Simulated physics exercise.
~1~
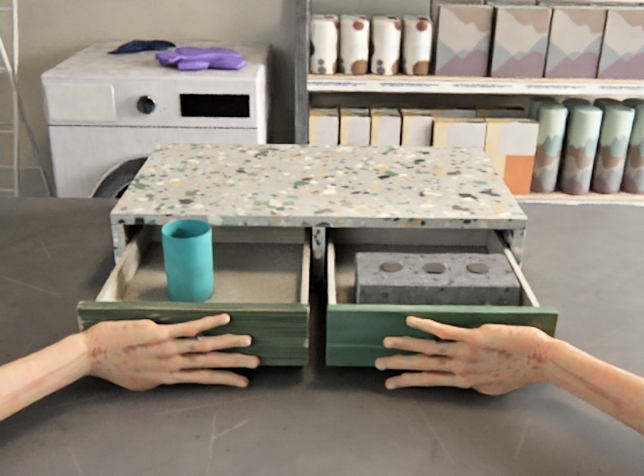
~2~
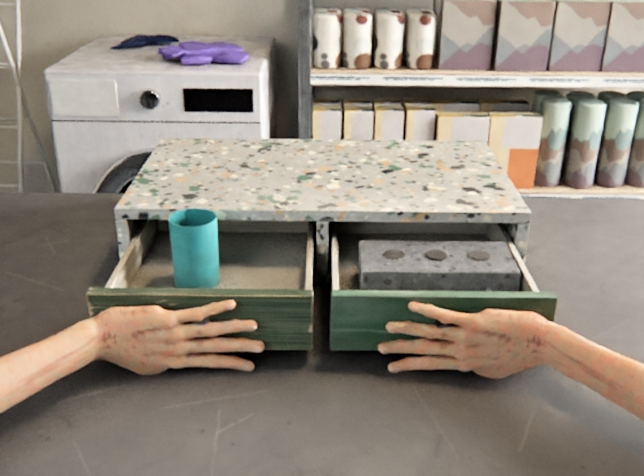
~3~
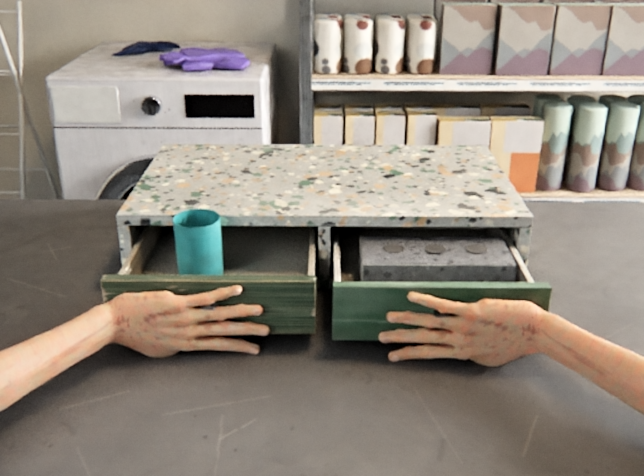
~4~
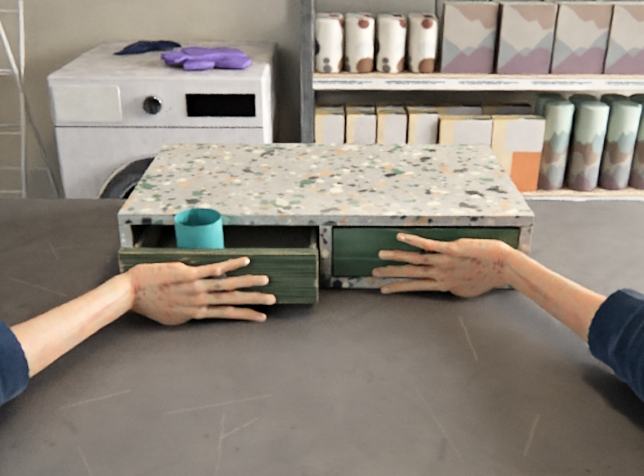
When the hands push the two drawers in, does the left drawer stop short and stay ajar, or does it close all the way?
The left drawer stops short and stays ajar with the turquoise beaker in it, while the right drawer goes all the way in.
On a grey worktop in a room with a washing machine and stocked shelves, two hands push in the green drawers of a speckled chest; the right one, holding a grey brick, closes fully, while the left one, holding an upright turquoise beaker, stops still ajar.
